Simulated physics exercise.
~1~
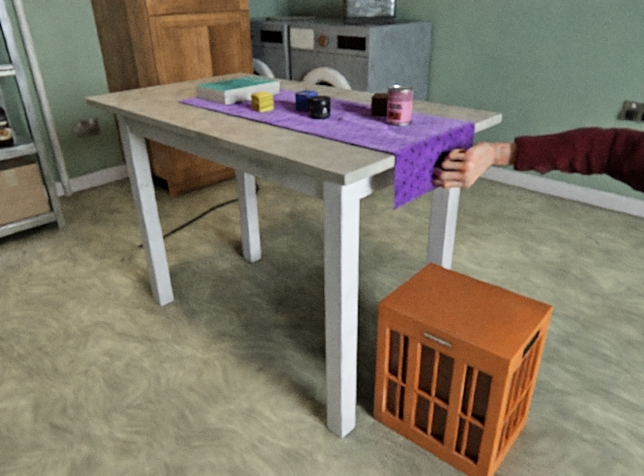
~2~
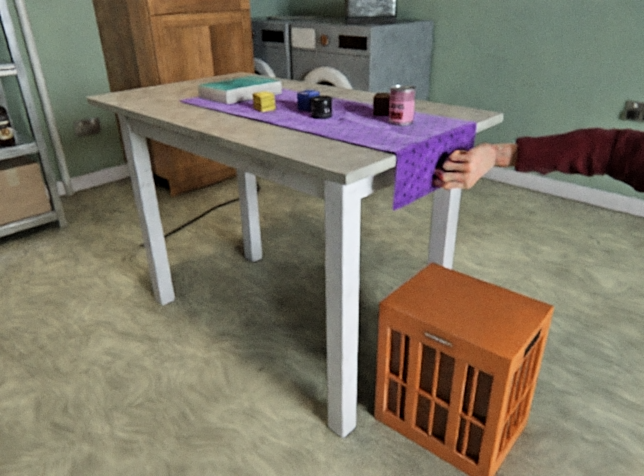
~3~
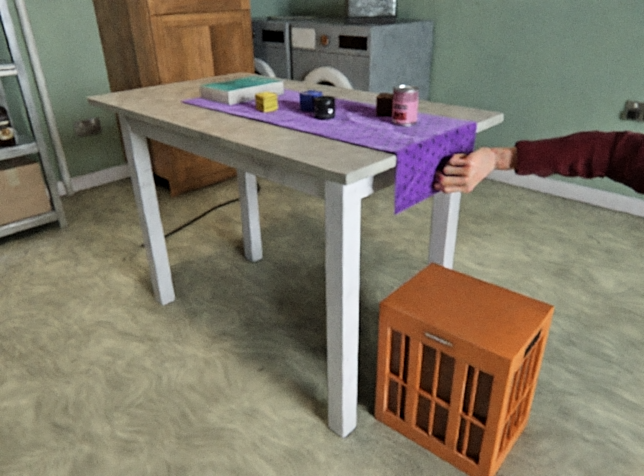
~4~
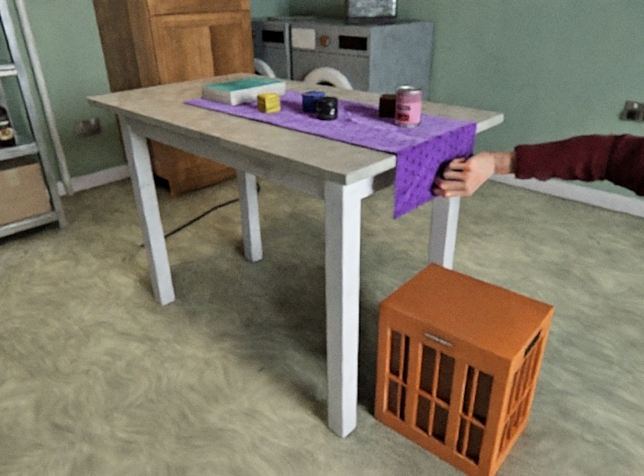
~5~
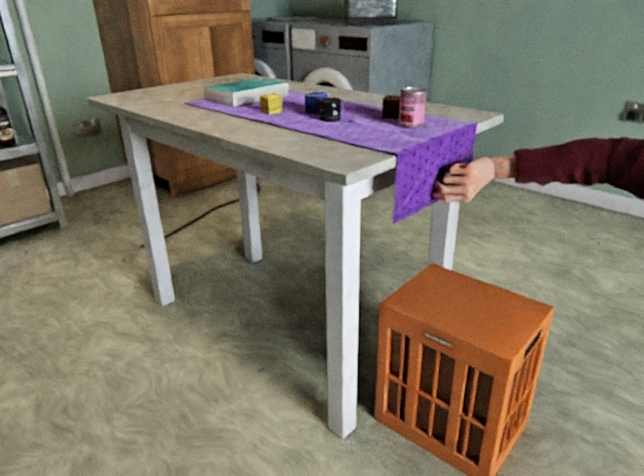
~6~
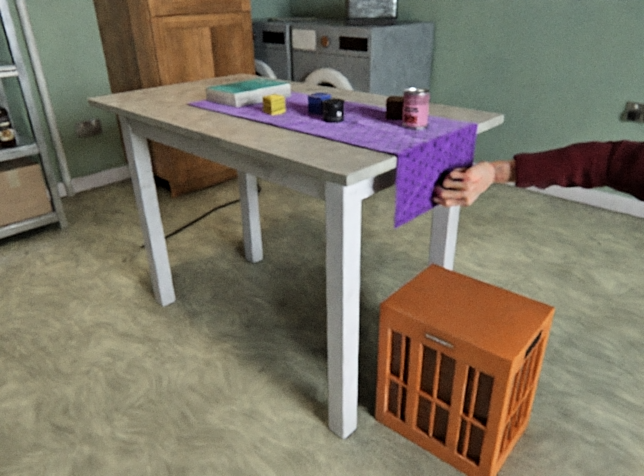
A hand in a dark red sleeve slowly draws a purple cloth over a table's right end, its hem lowering slightly above an orange crate, while the pink can, small cubes and black pot ride gradually rightward, all upright.
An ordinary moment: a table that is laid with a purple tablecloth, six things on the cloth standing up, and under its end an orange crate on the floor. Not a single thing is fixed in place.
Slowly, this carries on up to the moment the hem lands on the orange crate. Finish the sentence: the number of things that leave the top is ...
It is two.
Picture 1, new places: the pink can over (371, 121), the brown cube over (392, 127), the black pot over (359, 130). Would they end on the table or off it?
In the end the pink can gets dislodged, while the brown cube gets dislodged and the black pot gets dislodged.
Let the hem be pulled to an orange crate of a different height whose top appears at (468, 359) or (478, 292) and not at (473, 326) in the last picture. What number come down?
Result: 3; 1.
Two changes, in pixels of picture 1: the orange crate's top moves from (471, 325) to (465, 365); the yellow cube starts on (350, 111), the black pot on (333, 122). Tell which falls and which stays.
Yellow cube: Lost; black pot: Lost.
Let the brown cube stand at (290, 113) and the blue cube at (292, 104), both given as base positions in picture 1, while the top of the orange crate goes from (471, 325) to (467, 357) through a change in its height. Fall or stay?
Observed: Brown cube remains seated; blue cube remains seated.
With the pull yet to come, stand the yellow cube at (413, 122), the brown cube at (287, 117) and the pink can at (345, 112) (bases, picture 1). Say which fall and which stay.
Yellow cube: Off; brown cube: Still on; pink can: Still on.
Soon after, hem near (432, 259); pink can gone.
After that, hem on the crate; pink can and brown cube gone.
In the end, hem on the crate; pink can and brown cube gone. The count of fallen things is two.
